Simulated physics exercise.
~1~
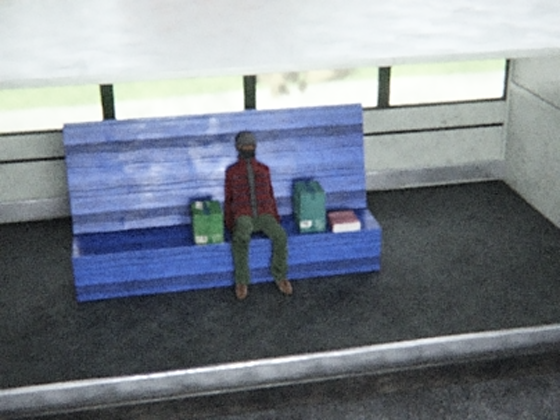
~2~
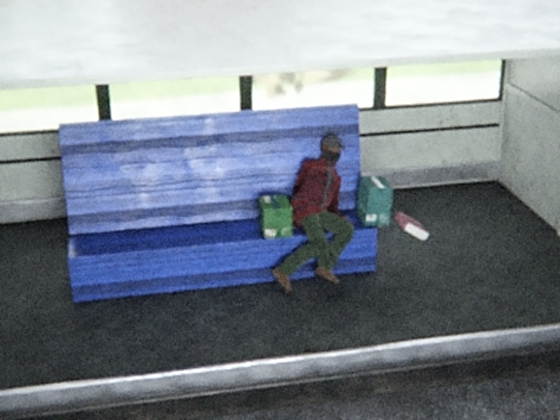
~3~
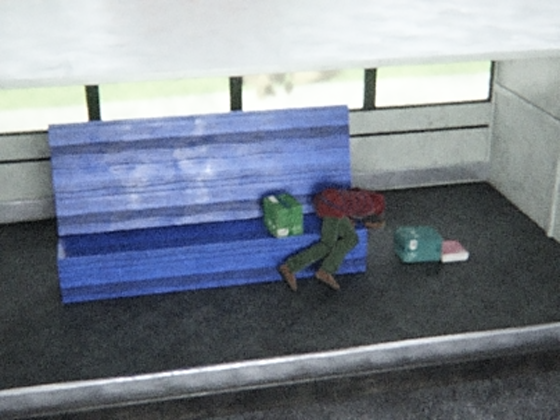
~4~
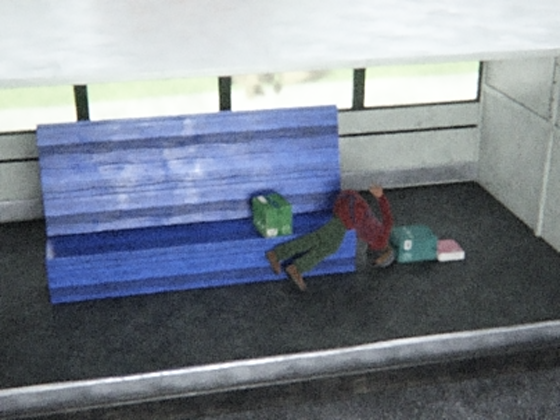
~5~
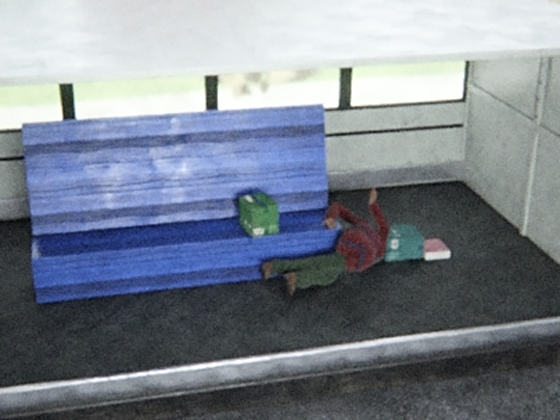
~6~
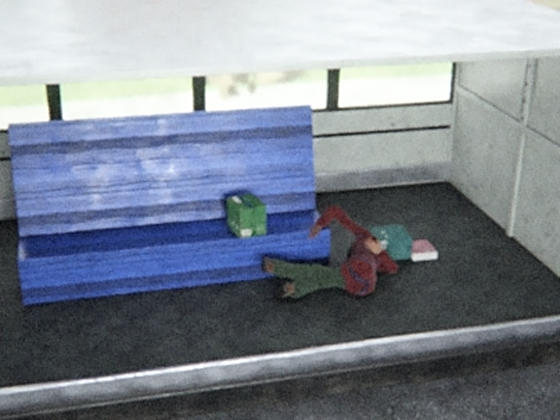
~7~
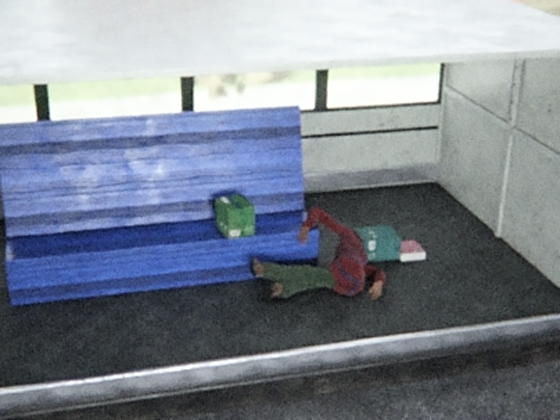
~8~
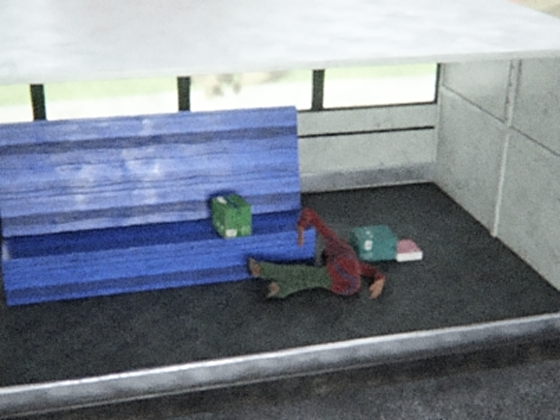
At the start, a figure in a dark red jacket and green trousers sits upright on a long blue bench, with a green bag to the left and a teal pack and a pink folder to the right. The figure slides right along the seat and leans over, as all three items shift right too. The pack and folder drop off the bench's right end, and the figure slumps sideways over it. The hips then slip off the seat, and the body tumbles down with arms raised. It ends lying on the dark floor beside the fallen pack and folder, while the green bag stays on the bench.
